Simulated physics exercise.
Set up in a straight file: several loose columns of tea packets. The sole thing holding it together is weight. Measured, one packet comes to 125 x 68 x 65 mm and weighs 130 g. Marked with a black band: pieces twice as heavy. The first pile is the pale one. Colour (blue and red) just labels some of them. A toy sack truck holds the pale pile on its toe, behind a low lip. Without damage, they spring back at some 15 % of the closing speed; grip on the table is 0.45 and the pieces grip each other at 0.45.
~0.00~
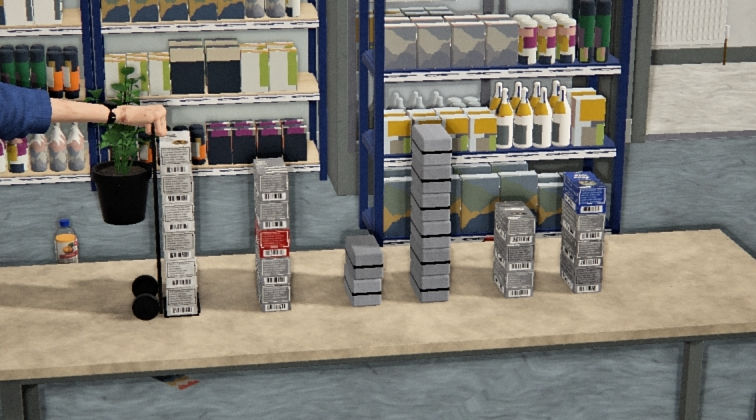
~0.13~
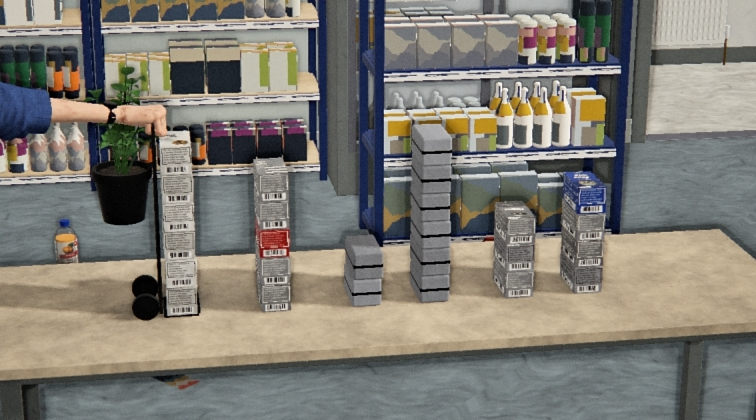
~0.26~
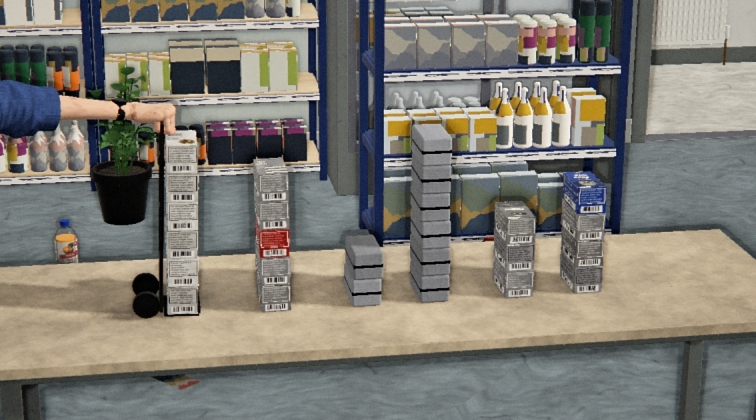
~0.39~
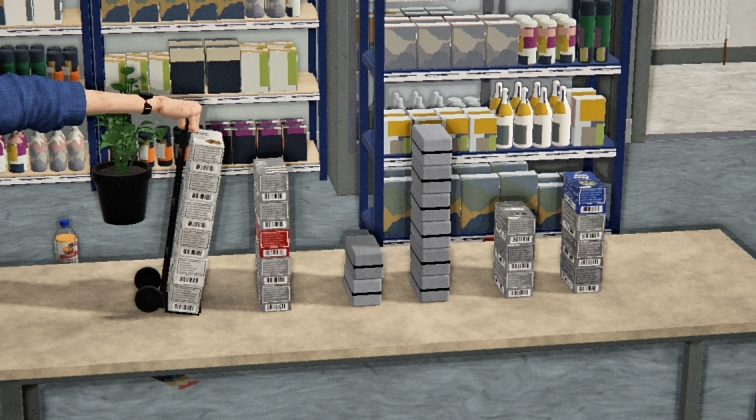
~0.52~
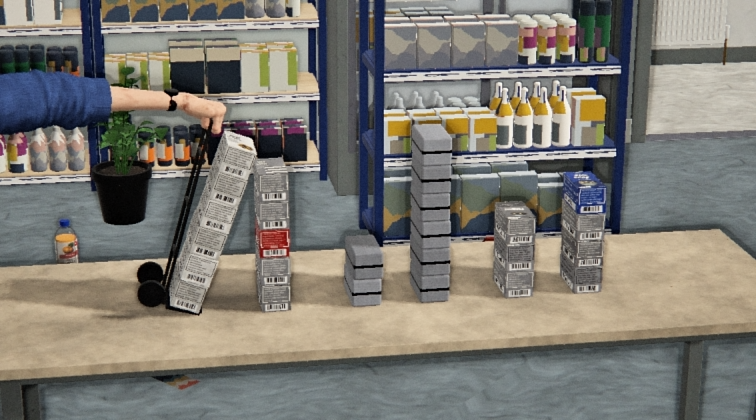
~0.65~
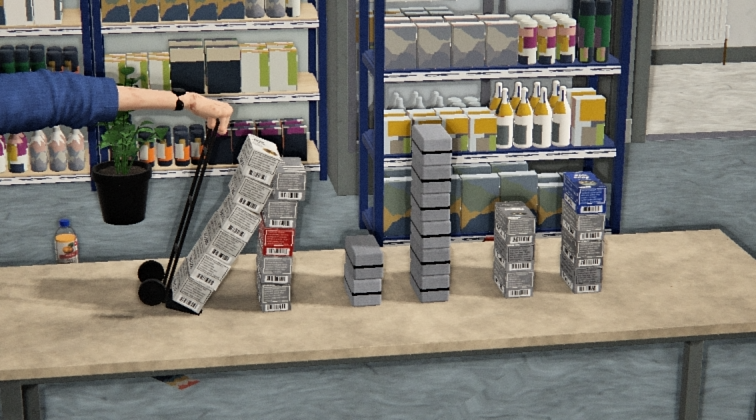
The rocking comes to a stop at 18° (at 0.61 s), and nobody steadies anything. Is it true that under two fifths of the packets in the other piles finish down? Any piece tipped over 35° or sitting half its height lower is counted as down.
Yes, fewer than two in five end down.
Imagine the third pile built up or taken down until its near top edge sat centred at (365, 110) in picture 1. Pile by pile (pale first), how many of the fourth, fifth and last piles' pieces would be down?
Fourth 5, fifth 3, last 4.
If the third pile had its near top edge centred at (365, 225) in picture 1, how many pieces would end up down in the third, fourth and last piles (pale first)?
Third 2, fourth 6, last 4.
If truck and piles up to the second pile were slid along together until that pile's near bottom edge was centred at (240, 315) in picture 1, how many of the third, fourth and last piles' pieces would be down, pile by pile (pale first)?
Pile by pile, third 0, fourth 0, last 0.
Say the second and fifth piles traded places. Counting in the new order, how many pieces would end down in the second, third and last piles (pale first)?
Pile by pile, you'd see second at 2, third at 0 and last at 0 down.
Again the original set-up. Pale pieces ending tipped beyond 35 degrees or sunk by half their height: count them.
The number you get is 6.
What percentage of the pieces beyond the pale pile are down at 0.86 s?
It's 20 percent at that point.
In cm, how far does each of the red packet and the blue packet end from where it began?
Distance from start in cm - red 16, blue 0.
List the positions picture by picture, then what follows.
In the first picture (each place is the centre of the face we see best), truck frame (155, 165) 0° forward; red packet (275, 244); blue packet (592, 201); the others all in place.
The second picture shows truck frame (155, 165) 0° forward; blue packet (592, 201).
The third picture shows truck frame (162, 163) 3° forward; red packet (275, 244).
The fourth picture shows truck frame (182, 160) 10° forward, top of the pale pile leaning 10°; red packet (275, 244); the others all in place.
The fifth picture shows truck frame (202, 159) 16° forward, top of the pale pile leaning 21°; blue packet (592, 201); the others all in place.
The sixth picture shows truck frame (207, 159) 18° forward, top of the pale pile leaning 25°; red packet (279, 243) tilted 5°; blue packet (592, 201); steepest lean 5°, the packet at (291, 187); 4 have shifted.
By 0.74 s, 5 of the pale pile down; none of the 20 other packets down, 4 disturbed; red packet tilted 16°.
By 0.86 s, 6 of the pale pile down; 4 of the 20 other packets down; red packet tilted 41°.
By 1.02 s, 6 of the pale pile down; 4 of the 20 other packets down; red packet tilted 58°, 8 cm lower.
When it is over (1.9 s), 6 of the pale pile down; 4 of the 20 other packets down; red packet tilted 48°, 9 cm lower; blue packet unmoved. That is 20 per cent. In pixels of the last frame, middles, red packet near (332, 267), blue packet near (584, 193).
